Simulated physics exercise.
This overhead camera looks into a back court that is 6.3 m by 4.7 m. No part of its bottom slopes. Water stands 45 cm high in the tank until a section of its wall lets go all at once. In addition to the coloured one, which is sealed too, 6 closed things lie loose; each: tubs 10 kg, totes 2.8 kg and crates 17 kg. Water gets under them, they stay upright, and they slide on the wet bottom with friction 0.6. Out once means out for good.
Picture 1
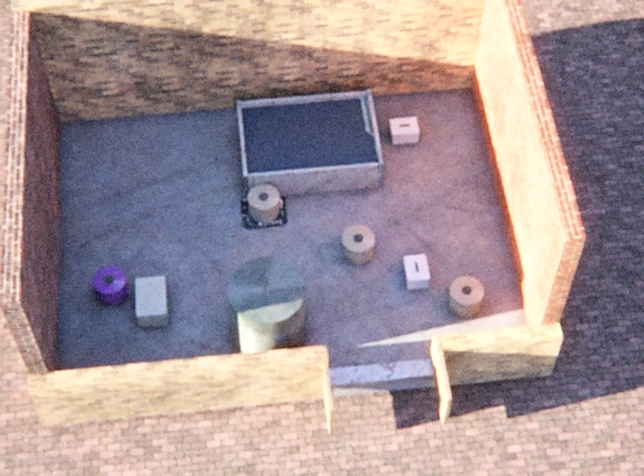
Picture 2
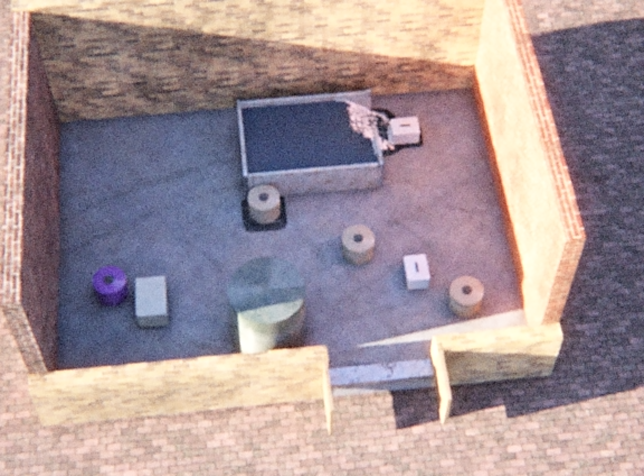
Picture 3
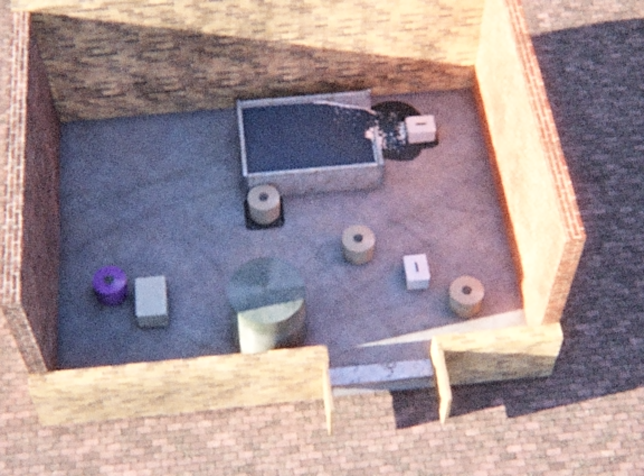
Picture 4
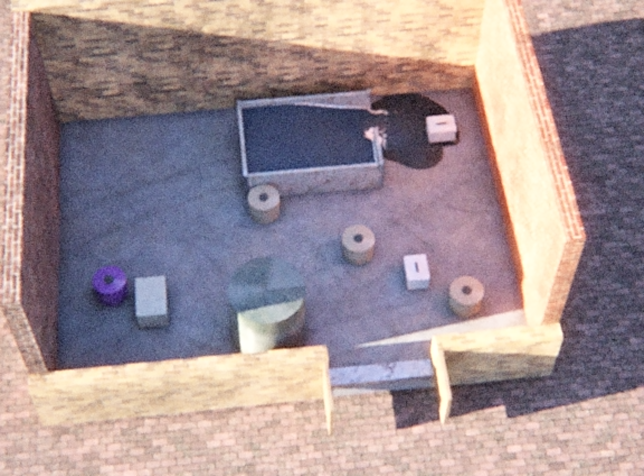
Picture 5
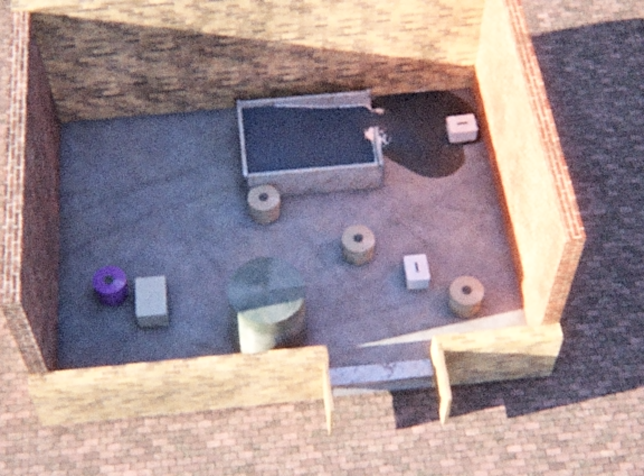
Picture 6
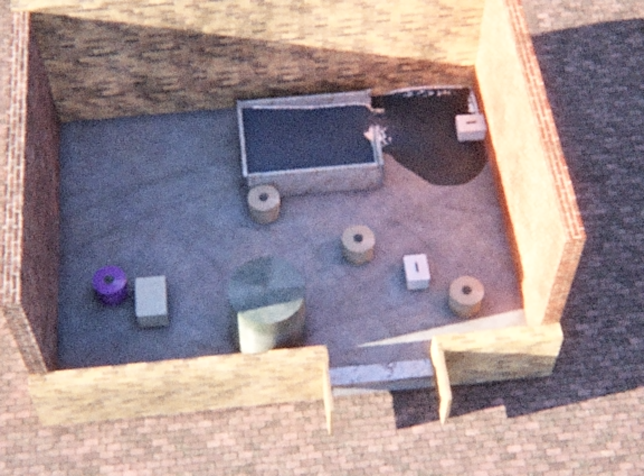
In a walled back court seen from above, water breaks out of the right end of a raised tank beside a small white box. The dark pool spreads across the floor toward the right wall, and the box slides right with it until it sits close to that wall, while the purple tub and the other loose things stay put.
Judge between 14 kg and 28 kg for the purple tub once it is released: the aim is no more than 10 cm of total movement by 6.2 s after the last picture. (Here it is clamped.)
Judgement: 14 kg suffices.
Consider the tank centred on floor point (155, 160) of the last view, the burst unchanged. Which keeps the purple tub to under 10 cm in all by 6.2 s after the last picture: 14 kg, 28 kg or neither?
Then the outcome is clear: Even the lighter works.
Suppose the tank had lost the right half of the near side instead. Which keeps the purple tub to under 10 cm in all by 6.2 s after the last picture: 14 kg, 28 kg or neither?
Result: Lesser mass sufficient.
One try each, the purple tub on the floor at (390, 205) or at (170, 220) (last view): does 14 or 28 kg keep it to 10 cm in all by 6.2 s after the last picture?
Well, the little one does for the first, the little one does for the second.
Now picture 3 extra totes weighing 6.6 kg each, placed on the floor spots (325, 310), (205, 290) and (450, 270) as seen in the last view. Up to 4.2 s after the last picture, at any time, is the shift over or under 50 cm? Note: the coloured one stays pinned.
In the given order, I'd say smaller, smaller, greater.
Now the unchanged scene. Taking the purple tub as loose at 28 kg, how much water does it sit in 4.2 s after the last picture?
Close to 0 cm deep.
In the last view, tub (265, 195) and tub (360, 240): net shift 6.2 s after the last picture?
In order, they end up 0 cm and 0 cm from where they began.
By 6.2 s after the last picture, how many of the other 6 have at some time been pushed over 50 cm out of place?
I count 3 of them.
Then, 0.6 s after the last picture the purple tub would be 0 cm from its start with 14 kg and 0 cm from its start with 28 kg; 0 cm of water round it then.
Then, 2.3 s after the last picture the purple tub would be 0 cm from its start with 14 kg and 0 cm from its start with 28 kg; 0 cm of water round it then.
Then, 4.2 s after the last picture the purple tub would be 0 cm from its start with 14 kg and 0 cm from its start with 28 kg; 0 cm of water round it then.
Then, 6.2 s after the last picture the purple tub would be 0 cm from its start with 14 kg and 0 cm from its start with 28 kg; 0 cm of water round it then.
